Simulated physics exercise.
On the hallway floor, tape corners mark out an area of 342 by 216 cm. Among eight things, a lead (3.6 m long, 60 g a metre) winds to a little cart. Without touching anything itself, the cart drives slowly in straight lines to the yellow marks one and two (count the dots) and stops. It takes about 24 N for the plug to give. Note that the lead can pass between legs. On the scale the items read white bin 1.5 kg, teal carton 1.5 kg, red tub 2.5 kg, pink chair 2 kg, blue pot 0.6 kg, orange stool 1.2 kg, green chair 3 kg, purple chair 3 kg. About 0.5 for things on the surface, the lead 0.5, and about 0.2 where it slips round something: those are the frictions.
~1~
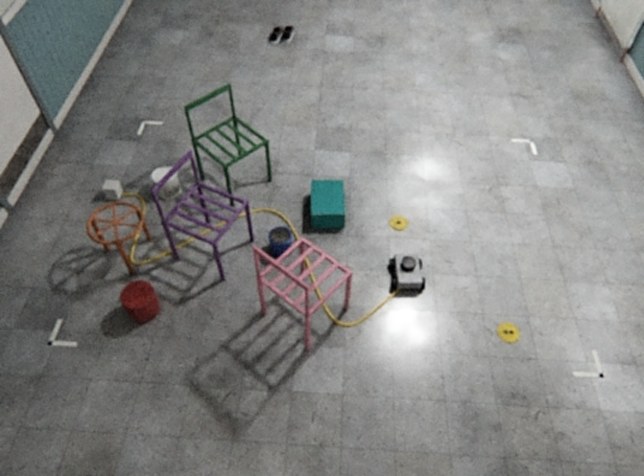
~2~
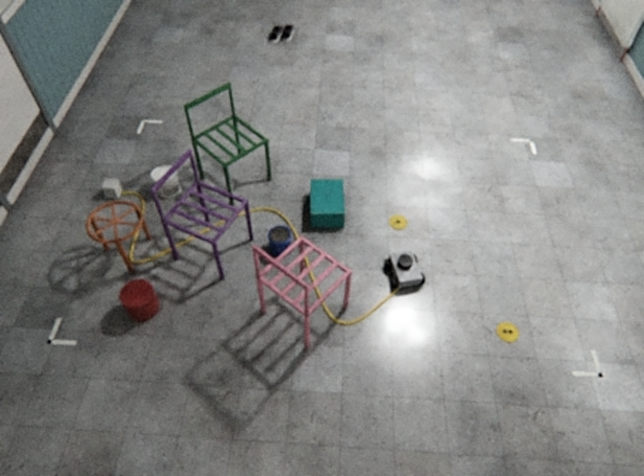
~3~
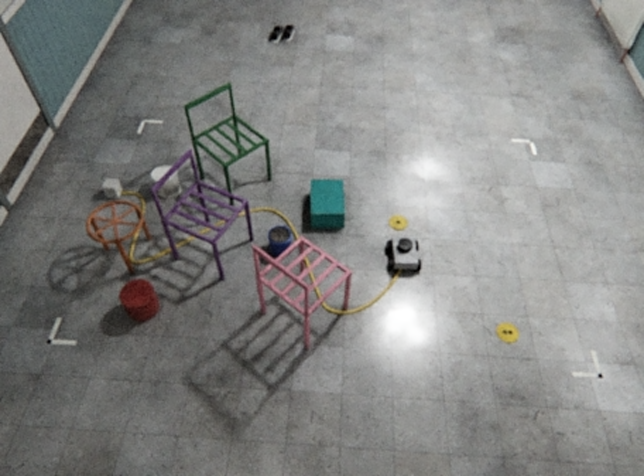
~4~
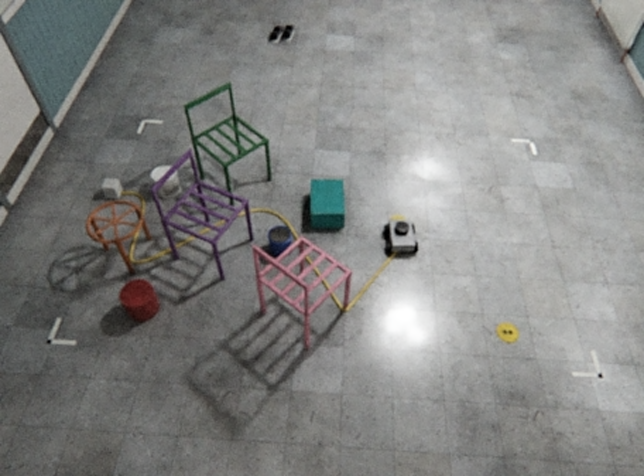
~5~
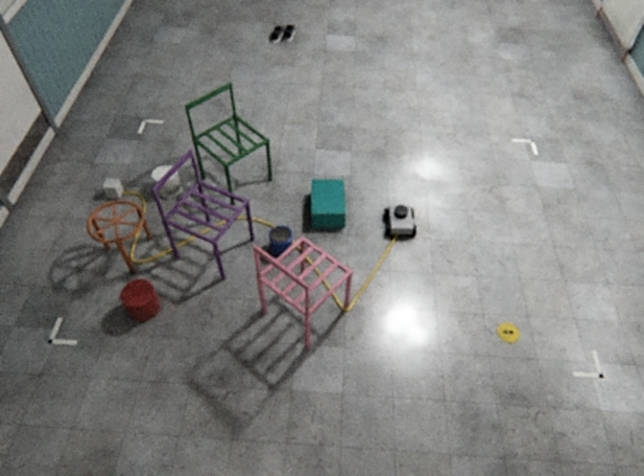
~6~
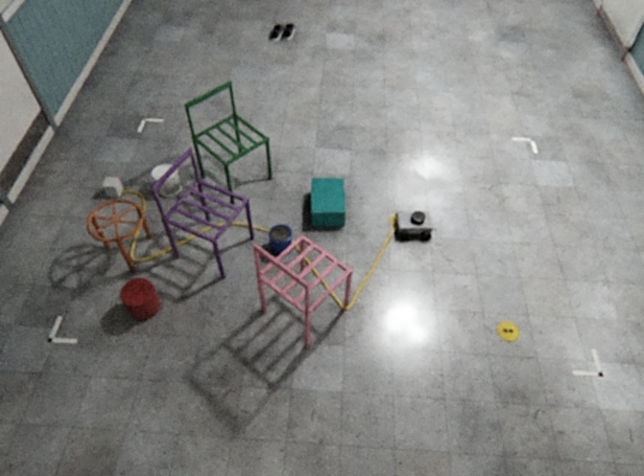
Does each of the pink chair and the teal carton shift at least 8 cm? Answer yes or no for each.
Pink chair - no, teal carton - no.
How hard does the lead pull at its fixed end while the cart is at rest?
It comes out close to 0 N.
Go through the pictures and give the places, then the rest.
The first picture shows shows, pink chair (305, 274); teal carton (328, 197); marks (399, 223) (508, 333); lead runs through (367, 316); cart (407, 282).
In the second picture, shows, lead runs through (367, 315); cart (406, 280).
In the third picture, shows, lead runs through (373, 302); cart (404, 263).
In the fourth picture, shows, lead runs through (370, 282); cart (401, 246).
In the fifth picture, shows, lead runs through (377, 267); cart (400, 229).
The sixth picture shows shows, pink chair (305, 272); teal carton (328, 195); lead runs through (378, 258); cart (406, 228).
Next, cart at (431, 252), lead slack at the fixed end; nothing else has moved.
Then, cart at (457, 279), lead slack at the fixed end; nothing else has moved.
After that, cart at (487, 309), lead slack at the fixed end; nothing else has moved.
Later, cart at (508, 330), lead slack at the fixed end; nothing else has moved.
At the end, cart at (508, 330), lead slack at the fixed end; teal carton 0 cm off its start at (328, 194), pink chair 0 cm off its start at (305, 272).
